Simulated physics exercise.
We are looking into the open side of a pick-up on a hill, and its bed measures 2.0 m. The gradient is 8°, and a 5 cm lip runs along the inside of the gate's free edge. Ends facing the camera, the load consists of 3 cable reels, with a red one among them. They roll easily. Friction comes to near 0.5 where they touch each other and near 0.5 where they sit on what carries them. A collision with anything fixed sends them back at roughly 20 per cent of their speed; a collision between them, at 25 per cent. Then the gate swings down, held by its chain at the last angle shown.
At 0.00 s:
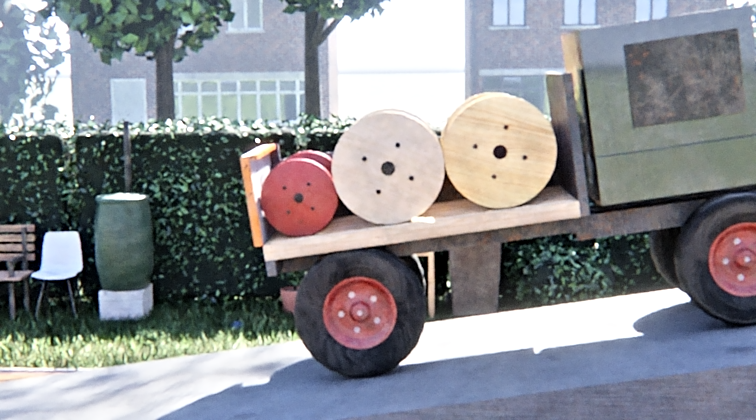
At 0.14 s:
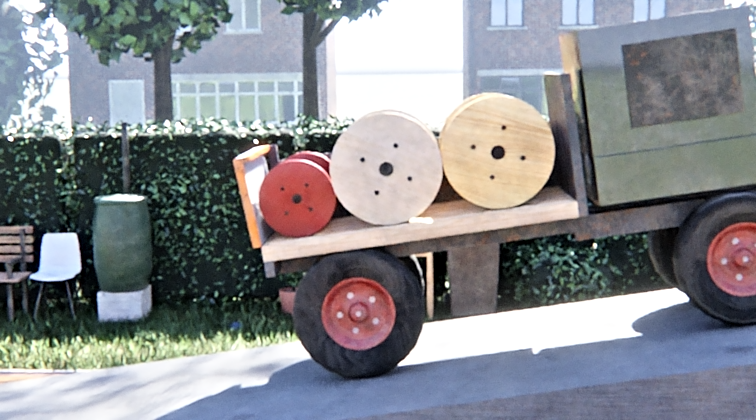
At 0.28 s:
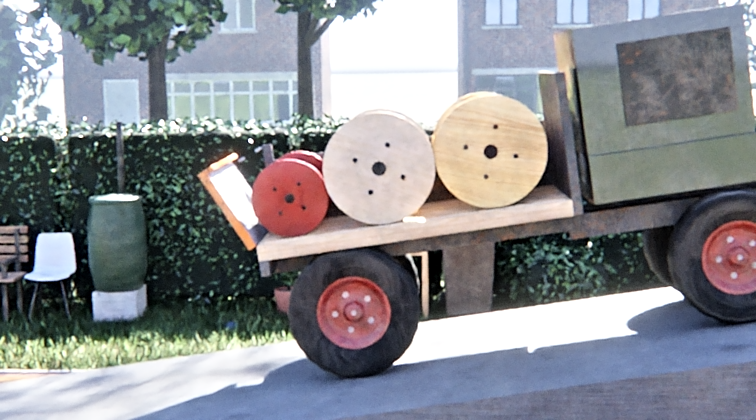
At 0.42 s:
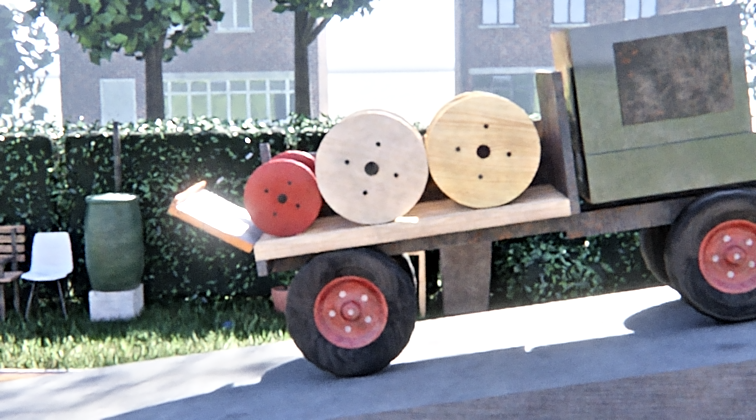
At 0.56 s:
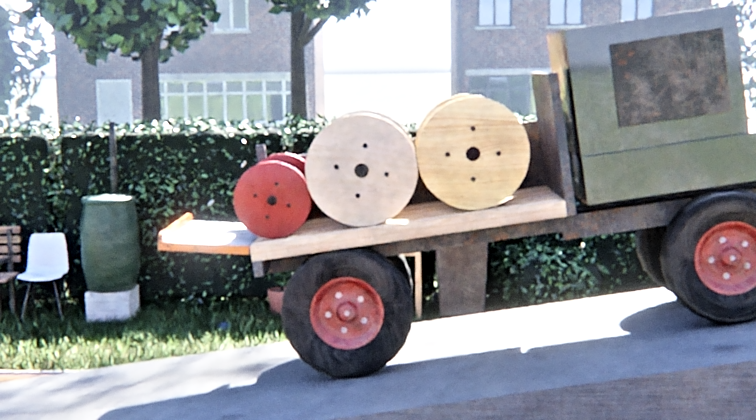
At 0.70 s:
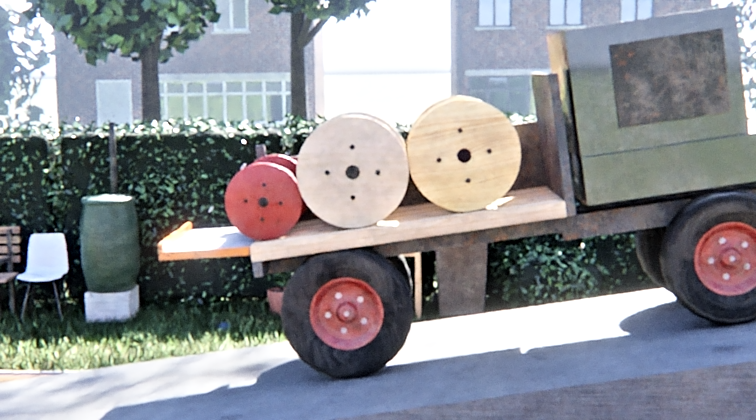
Truck on a sloping road lowering its orange-edged tailgate at the left, three cable reels then rolling slightly left along the bed.
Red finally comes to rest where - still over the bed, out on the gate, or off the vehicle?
It comes to rest out on the gate.
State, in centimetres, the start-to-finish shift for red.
Red: Roughly 70.
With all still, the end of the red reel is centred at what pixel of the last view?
In the last picture it sits near (182, 205).
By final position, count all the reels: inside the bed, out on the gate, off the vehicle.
The split comes out as 2, 1 and 0.
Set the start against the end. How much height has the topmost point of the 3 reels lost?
It sits roughly 10 cm lower at the end.
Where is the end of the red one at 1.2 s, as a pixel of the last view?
I'd put it somewhere around (217, 207) in that view.
After 1.0 s, red is on the gate, 5 cm past the hinge, rolling left; 0 of 3 are out.
After 1.2 s, red is on the gate, 20 cm past the hinge, rolling left; 0 of 3 are out.
At rest (1.7 s), red is on the gate, 40 cm past the hinge; 0 of 3 are out.
